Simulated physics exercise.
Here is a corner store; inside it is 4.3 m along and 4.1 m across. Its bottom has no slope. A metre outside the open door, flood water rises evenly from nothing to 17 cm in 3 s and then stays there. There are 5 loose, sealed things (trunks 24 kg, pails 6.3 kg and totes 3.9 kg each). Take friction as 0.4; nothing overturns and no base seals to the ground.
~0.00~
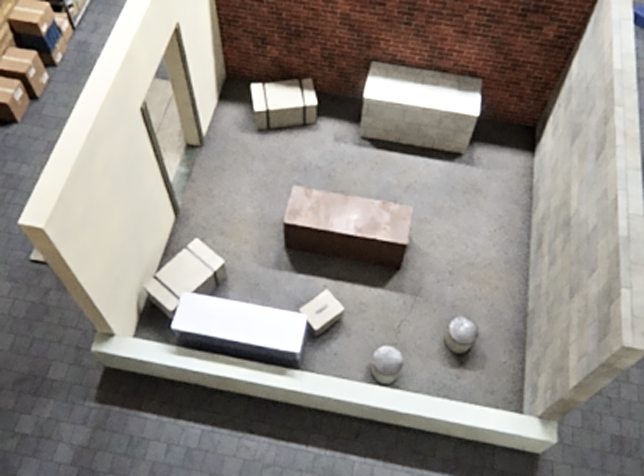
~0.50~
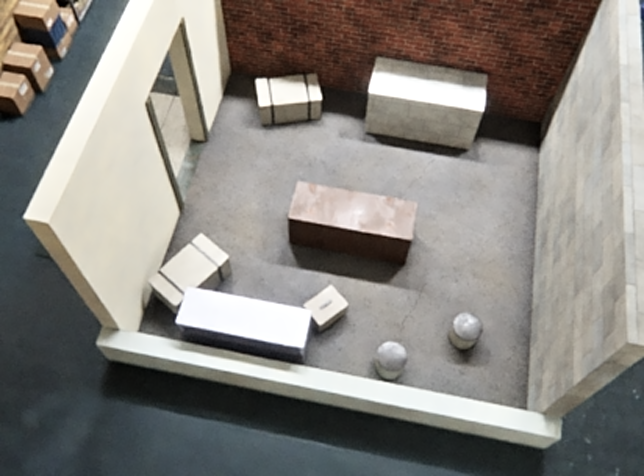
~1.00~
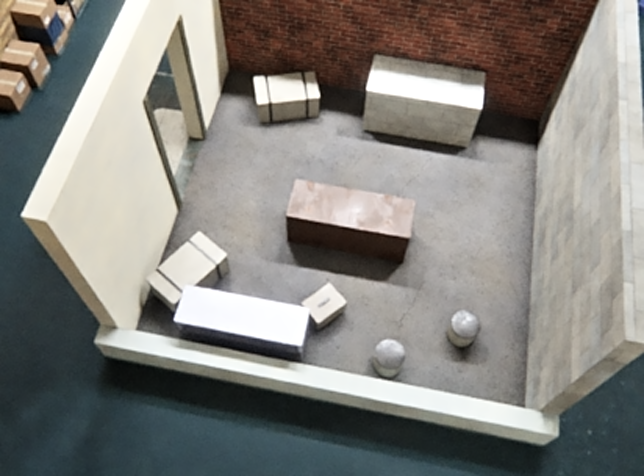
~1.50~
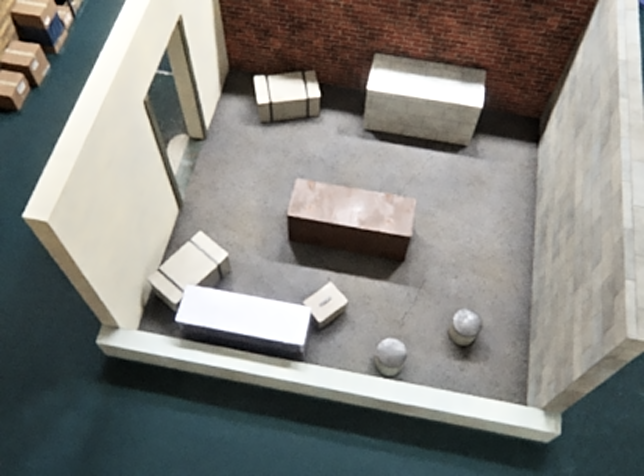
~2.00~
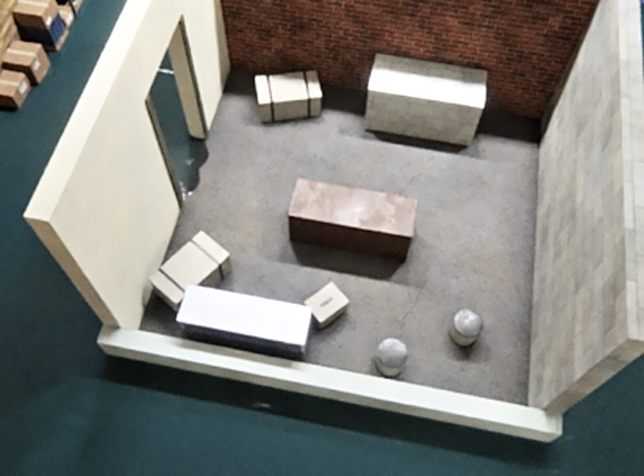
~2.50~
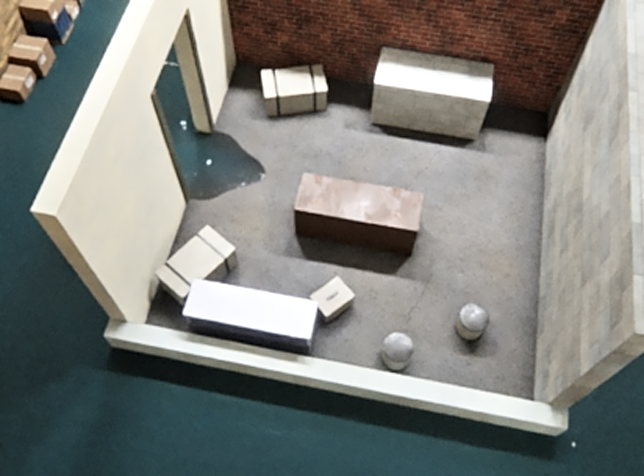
Open-topped walled room with crates, blocks and two round objects standing still as dark water surrounds it and spreads in through the doorway.
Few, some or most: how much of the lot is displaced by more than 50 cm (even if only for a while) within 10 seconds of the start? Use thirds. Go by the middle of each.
Share: Under a third.
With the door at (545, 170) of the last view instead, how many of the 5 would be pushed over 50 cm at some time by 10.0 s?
In that case 0 of them.
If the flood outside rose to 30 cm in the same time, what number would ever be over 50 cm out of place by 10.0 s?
In that case 4 of them.
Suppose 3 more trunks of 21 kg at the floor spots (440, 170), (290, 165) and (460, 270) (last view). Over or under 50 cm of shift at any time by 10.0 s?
In turn: Past it, more, less.
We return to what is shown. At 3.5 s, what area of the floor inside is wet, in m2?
Some 3.0 m2.
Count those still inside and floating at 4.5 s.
0 of them.
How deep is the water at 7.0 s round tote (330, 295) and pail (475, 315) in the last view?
About 2 and 0 cm.
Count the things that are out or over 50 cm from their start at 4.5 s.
0 of them.
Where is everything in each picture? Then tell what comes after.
In the first picture, a trunk at (284, 94) rests on the ground; a pail at (388, 361) rests on the ground; 0.0 m2 under water; 0 of 5 have shifted.
In the second picture, a trunk at (289, 89), on the bottom; a pail at (392, 356) rests on the ground; water covers 0.0 m2; 0 of 5 have shifted.
In the third picture, a trunk at (287, 87) rests on the ground; a pail at (390, 354) rests on the ground; 0.0 m2 under water; 0 of 5 have shifted.
In the fourth picture, a trunk at (287, 87), on the bottom; a pail at (392, 353), on the bottom; water covers 0.0 m2; 0 of 5 have shifted.
In the fifth picture, a trunk at (288, 87), on the bottom; a pail at (393, 353) rests on the ground; water covers 0.0 m2; 0 of 5 have shifted.
In the sixth picture, a trunk at (294, 81), on the bottom; a pail at (399, 347) rests on the ground; water covers 0.5 m2; 0 of 5 have shifted.
After 3.5 s 0 of 5 are over 50 cm from their spots; 0 afloat.
After 4.5 s 0 of 5 are over 50 cm from their spots; 0 afloat.
After 7.0 s 1 of 5 are over 50 cm from their spots; 0 afloat.
After 10.0 s 1 of 5 are over 50 cm from their spots, and 1 have been at some point; 1 afloat.
